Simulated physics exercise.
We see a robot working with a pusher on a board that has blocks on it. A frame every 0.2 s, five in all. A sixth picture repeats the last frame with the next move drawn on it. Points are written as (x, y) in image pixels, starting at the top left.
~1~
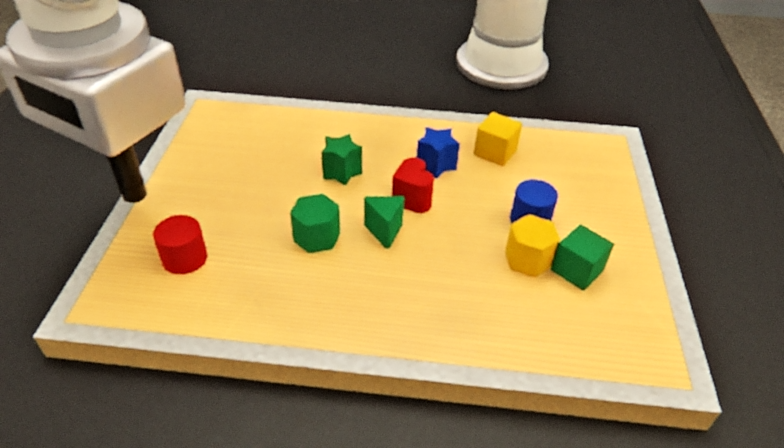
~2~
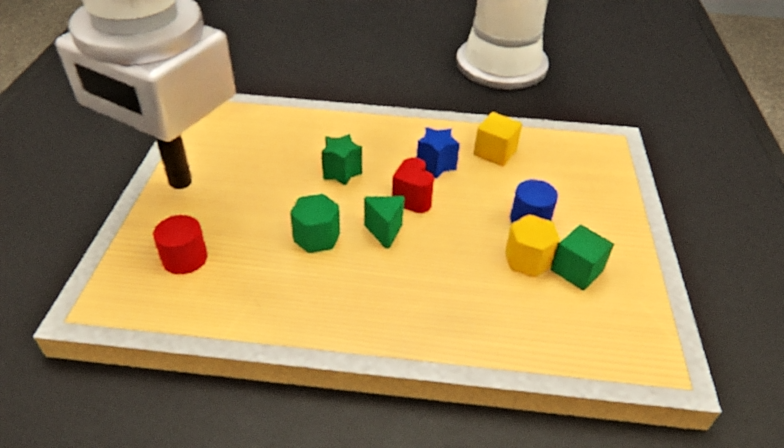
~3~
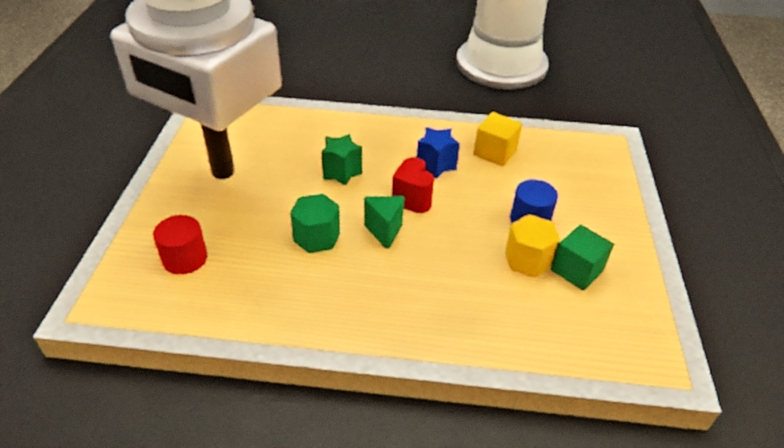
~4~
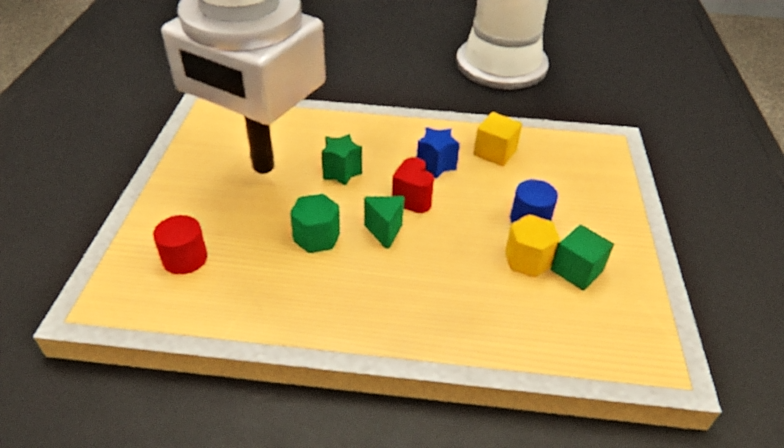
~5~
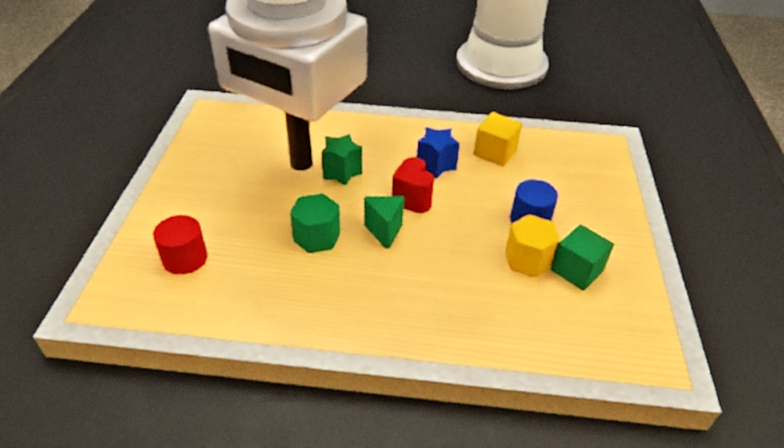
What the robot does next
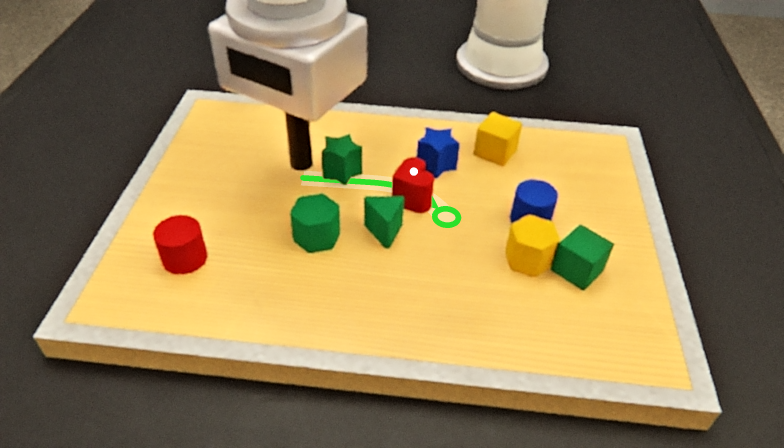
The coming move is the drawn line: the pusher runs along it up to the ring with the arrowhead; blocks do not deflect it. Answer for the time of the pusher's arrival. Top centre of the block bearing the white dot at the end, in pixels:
The middle of its upper face will lie at (457, 210).
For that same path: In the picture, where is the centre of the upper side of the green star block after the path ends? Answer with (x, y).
At roughly (387, 140).
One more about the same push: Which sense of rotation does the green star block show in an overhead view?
Seen from above, counterclockwise.
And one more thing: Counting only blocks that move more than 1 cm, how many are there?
It shifts two blocks.
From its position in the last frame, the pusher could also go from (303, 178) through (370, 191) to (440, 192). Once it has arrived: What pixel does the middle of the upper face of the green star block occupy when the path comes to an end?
The centre of its top face lies at (366, 146).
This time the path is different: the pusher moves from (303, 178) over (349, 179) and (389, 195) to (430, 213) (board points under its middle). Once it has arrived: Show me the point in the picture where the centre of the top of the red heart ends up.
The middle of its upper face will lie at (463, 184).
The line goes from (303, 178) over (356, 181) and (408, 189) to (447, 217); the dot is on the red heart.
What follows on the original path. One third of the way, pusher at (356, 169); green star block at (373, 142), turned 55° anticlockwise.
Two thirds of the way, pusher at (409, 177); green star block at (387, 140), turned 95° anticlockwise; red heart at (427, 178), turned 20° clockwise.
At the end, pusher at (448, 204); green star block at (387, 140), turned 95° anticlockwise; red heart at (457, 210), turned 65° clockwise; blue star block unmoved.
